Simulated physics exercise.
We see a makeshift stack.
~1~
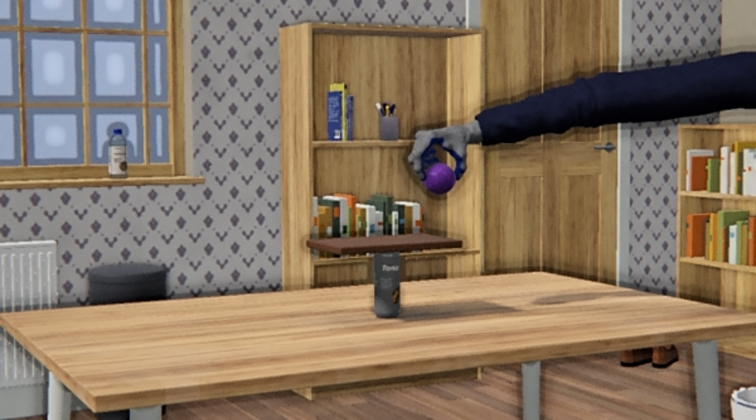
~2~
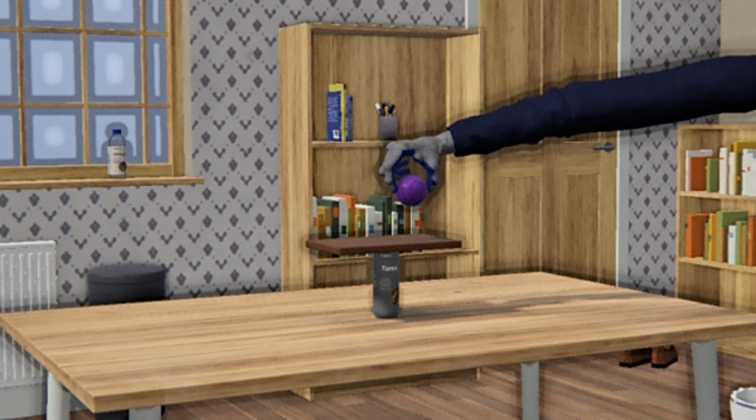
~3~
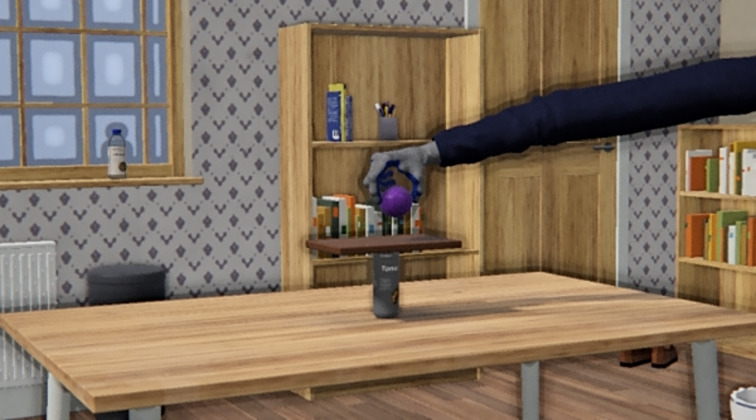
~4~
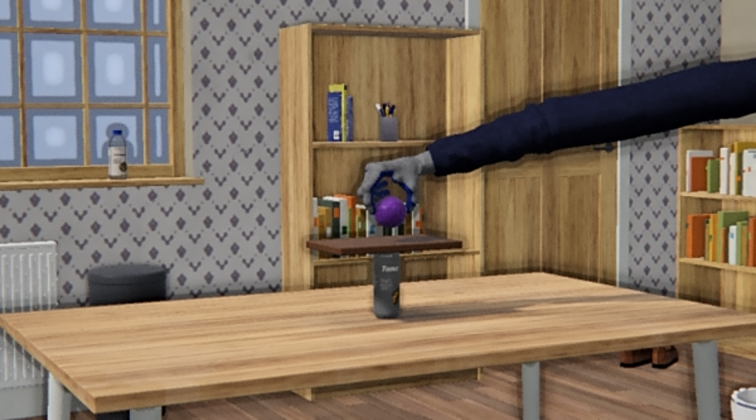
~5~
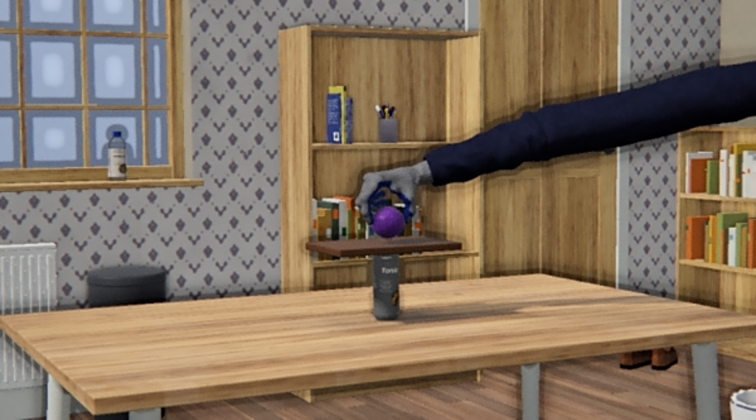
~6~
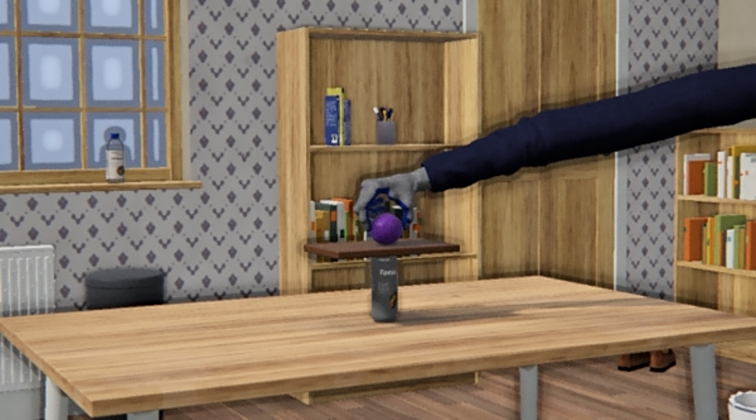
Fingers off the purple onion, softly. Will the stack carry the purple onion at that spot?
It stays up.
Then, 0.20 s later than the last frame, all is still.
Then, 0.50 s later than the last frame, purple onion resting near (386, 230).
When it is over, all 3 as before. End places, in pixels of the last picture, purple onion near (386, 230). The stack keeps its balance.
